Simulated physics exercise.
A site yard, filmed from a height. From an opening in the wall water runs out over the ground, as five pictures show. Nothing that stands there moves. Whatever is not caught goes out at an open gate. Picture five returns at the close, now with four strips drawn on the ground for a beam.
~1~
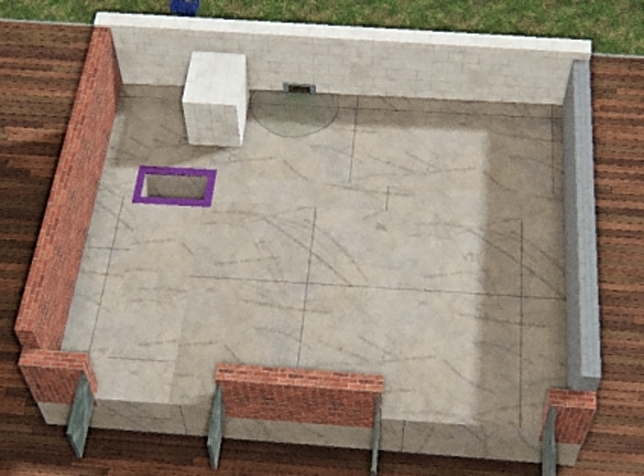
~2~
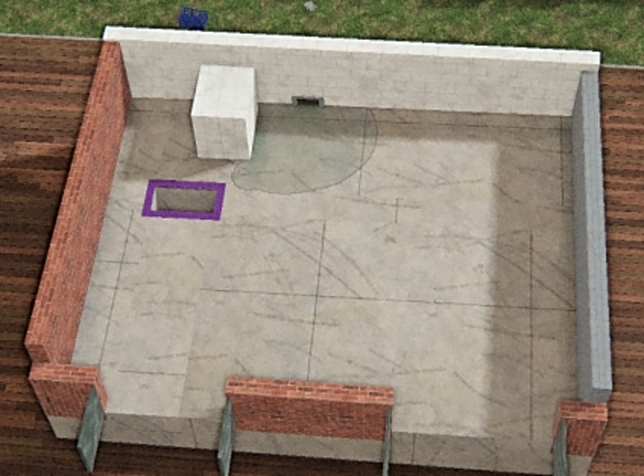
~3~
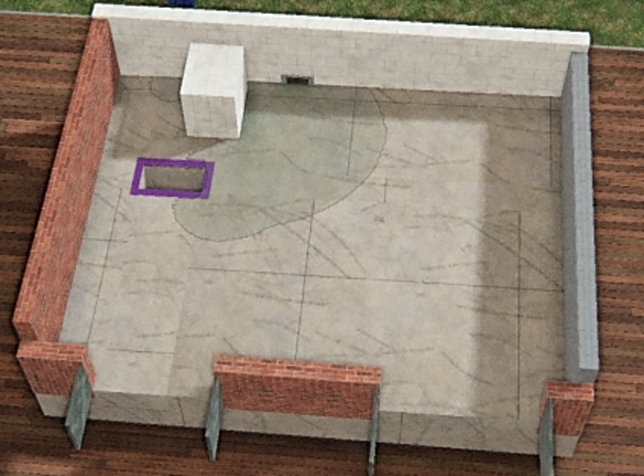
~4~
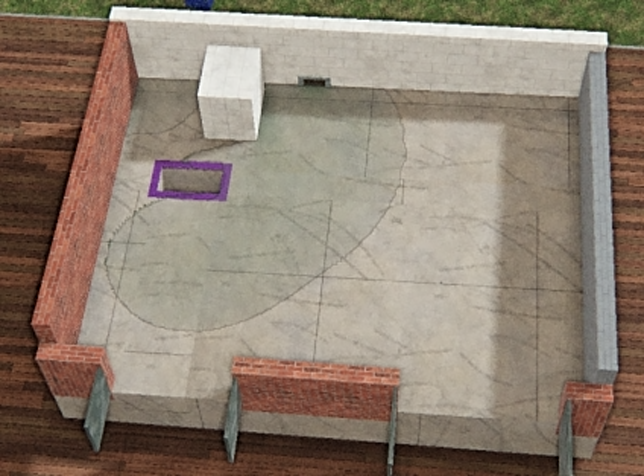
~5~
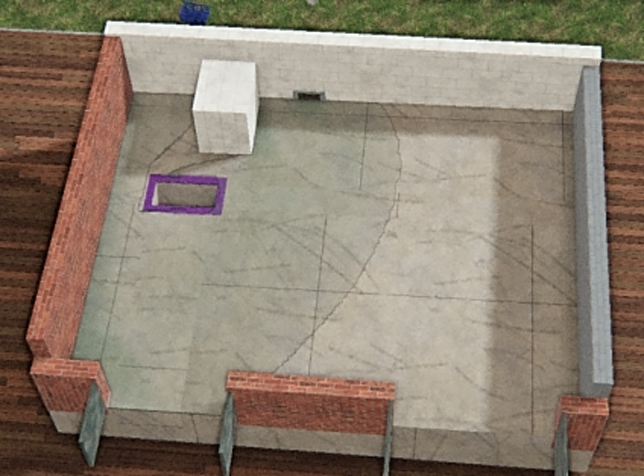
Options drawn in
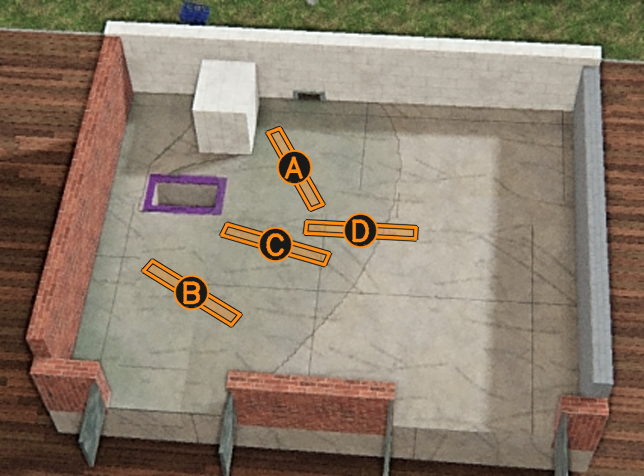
Water spreading from a small opening in the white back wall across a pale walled yard, reaching round a purple-edged drain leftward.
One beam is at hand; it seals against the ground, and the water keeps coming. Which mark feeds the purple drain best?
Spot C does it best.
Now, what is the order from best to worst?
C, B, D, A.
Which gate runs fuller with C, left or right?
More leaves on the left.
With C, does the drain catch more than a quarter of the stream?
Yes, it does.
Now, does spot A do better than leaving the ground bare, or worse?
Worse.
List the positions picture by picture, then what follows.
Outfall at (300, 87); purple drain at (175, 186); open gate at (160, 387); open gate at (462, 408); water covers 3 % of the ground and shows as far out as (292, 131); purple drain still dry.
Water covers 8 % of the ground and shows as far out as (267, 187); purple drain still dry.
Water covers 17 % of the ground and shows as far out as (221, 235); purple drain taking water.
Water covers 32 % of the ground and shows as far out as (145, 311); purple drain taking water.
Water covers 45 % of the ground and shows as far out as (84, 344); purple drain taking water.
On the marked copy, A from (273, 130) to (316, 206); B from (148, 265) to (235, 319); C from (224, 229) to (326, 259); D from (306, 227) to (415, 233).
With A, about 5 % of the stream runs into the purple drain, about 95 % out by the gates.
With B, about 30 % of the stream runs into the purple drain, about 69 % out by the gates.
With C, about 42 % of the stream runs into the purple drain, about 58 % out by the gates.
With D, about 16 % of the stream runs into the purple drain, about 83 % out by the gates.
